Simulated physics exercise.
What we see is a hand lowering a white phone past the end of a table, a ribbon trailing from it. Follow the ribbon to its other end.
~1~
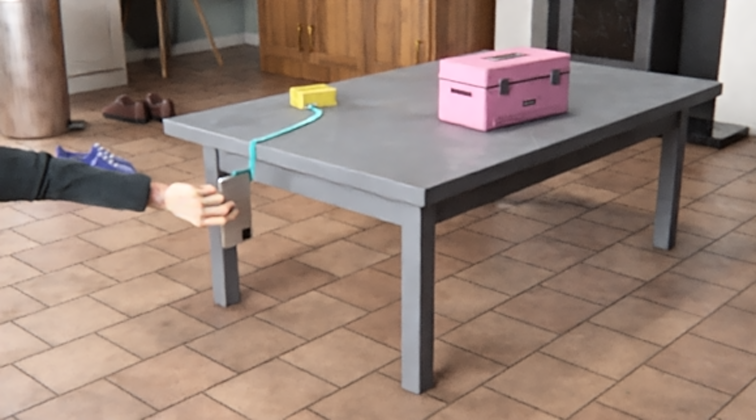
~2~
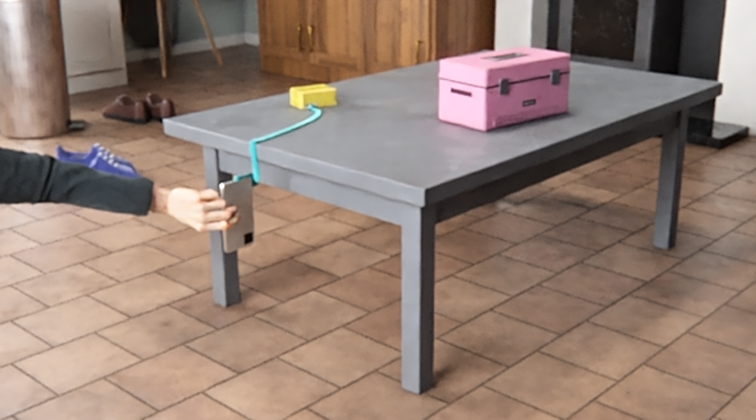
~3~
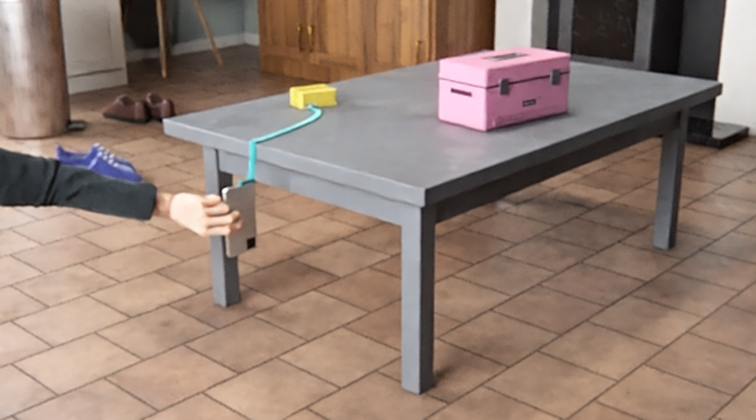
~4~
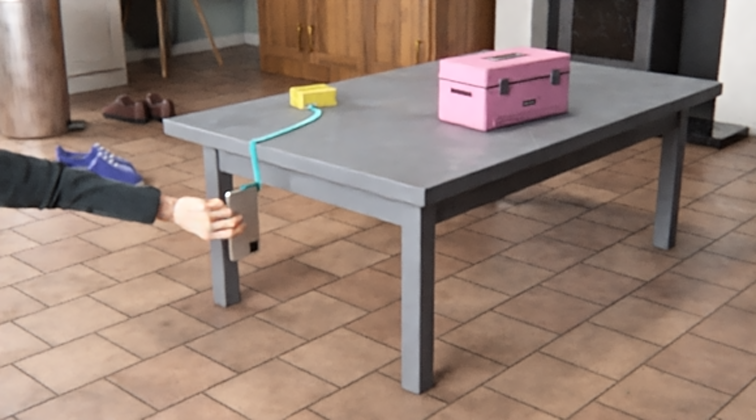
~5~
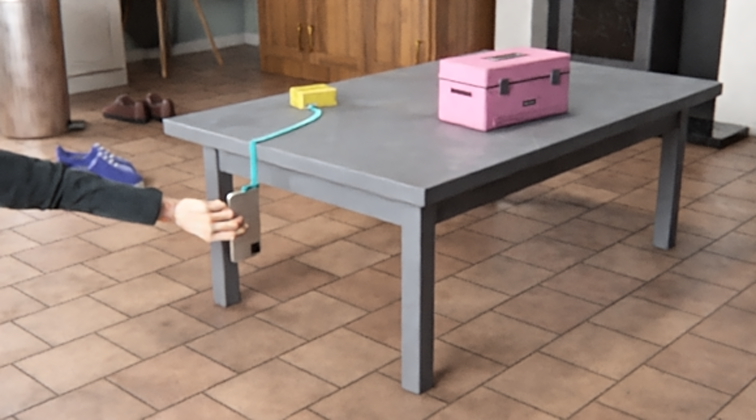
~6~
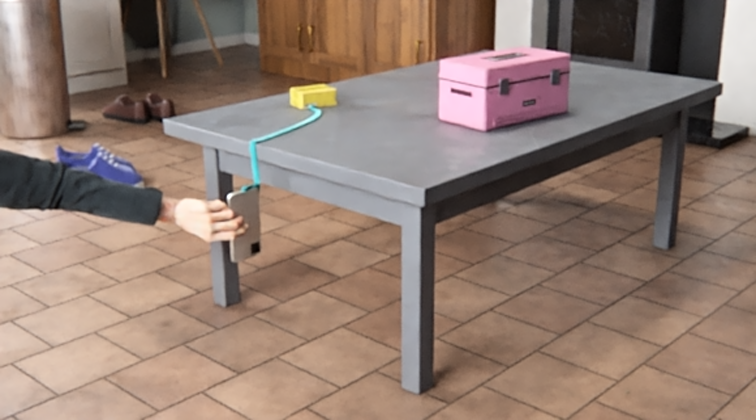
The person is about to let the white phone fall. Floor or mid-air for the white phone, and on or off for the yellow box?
As it turns out, the white phone drops all the way and the yellow box is dragged off.
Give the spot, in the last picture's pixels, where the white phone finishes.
At about (220, 353).
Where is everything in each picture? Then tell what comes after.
In the first frame, white phone (236, 210); pink toolbox (506, 57); yellow box (313, 89).
In the second frame, white phone (238, 215).
In the third frame, white phone (241, 219).
In the fourth frame, white phone (243, 223); ribbon through (311, 120) (277, 134).
In the fifth frame, white phone (245, 225); ribbon through (311, 120) (277, 134).
In the sixth frame, white phone (245, 225); pink toolbox (506, 57); yellow box (313, 89); ribbon tied to the box, with little slack.
Then, 0.36 s past the final frame, phone on the floor near (237, 333); toolbox still; box tugged along near (268, 120).
Then, 0.64 s past the final frame, phone on the floor near (220, 353); toolbox still; box over the edge.
When it is over, phone on the floor near (220, 353); toolbox still; box down on the floor. The white phone reaches the floor and the yellow box gets pulled over the edge.
